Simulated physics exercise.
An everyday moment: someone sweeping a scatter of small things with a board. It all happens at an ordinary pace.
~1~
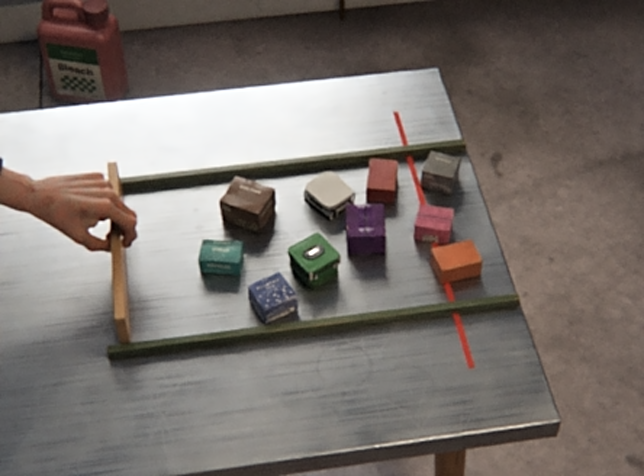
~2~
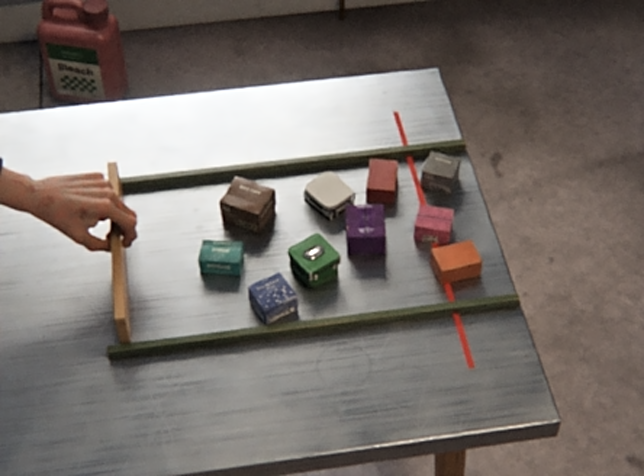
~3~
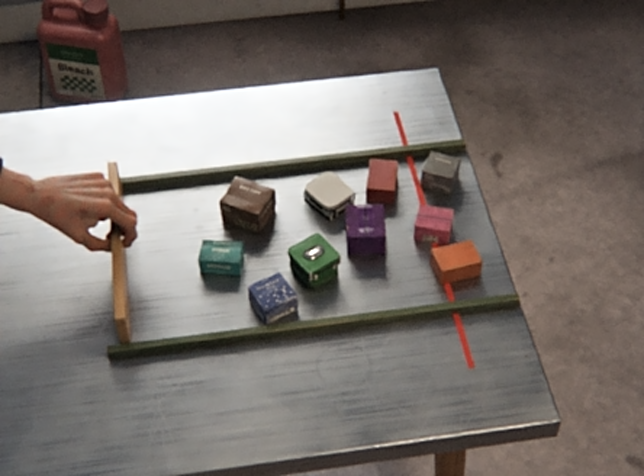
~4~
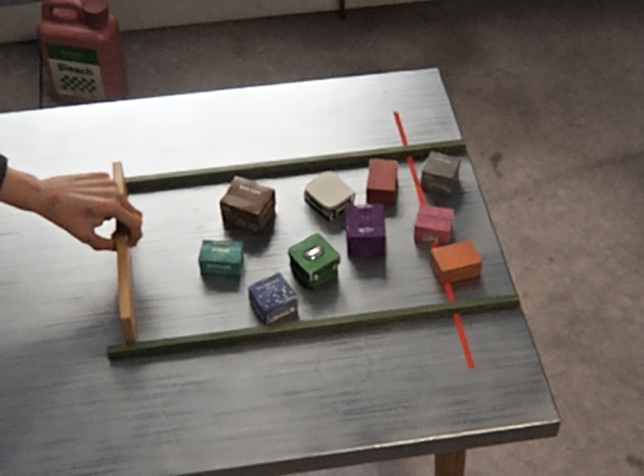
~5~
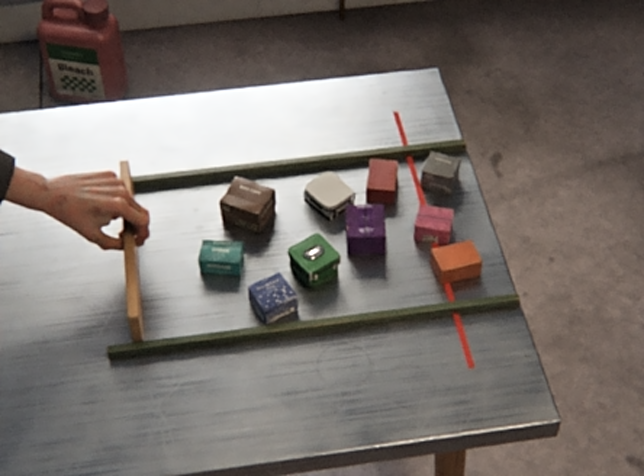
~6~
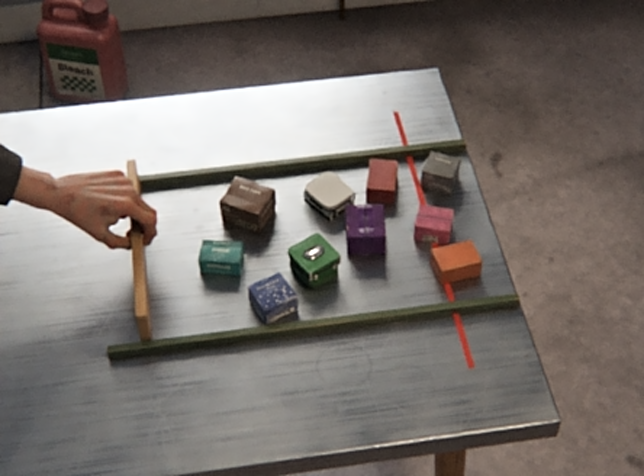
A hand held a wooden board upright at the left of a metal table, then slid it slightly right between two green strips, while the scattered colorful little boxes ahead of it stayed still.
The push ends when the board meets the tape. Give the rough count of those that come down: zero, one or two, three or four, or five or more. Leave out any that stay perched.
The number that fall off is three or four.
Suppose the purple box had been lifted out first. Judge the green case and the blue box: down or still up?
The green case stays on, the blue box holds on.
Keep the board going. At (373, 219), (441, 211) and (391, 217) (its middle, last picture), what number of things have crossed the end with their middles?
The counts: 1, 6 and 1.
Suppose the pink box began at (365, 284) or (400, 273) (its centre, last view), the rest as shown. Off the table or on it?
In turn it does not fall; survives.
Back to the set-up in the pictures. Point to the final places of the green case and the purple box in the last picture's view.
The green case at (459, 250), the purple box at (489, 214).
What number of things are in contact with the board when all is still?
That makes 4.
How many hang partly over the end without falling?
The number is 3.
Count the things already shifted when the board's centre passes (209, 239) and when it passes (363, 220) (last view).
1 and 9.
Early on, none off yet; grey box at rest near (441, 173); orange block at rest near (456, 262); pink box at rest near (434, 225).
Finally, the number that fall off is three or four; lost, red block, pink box and grey box.
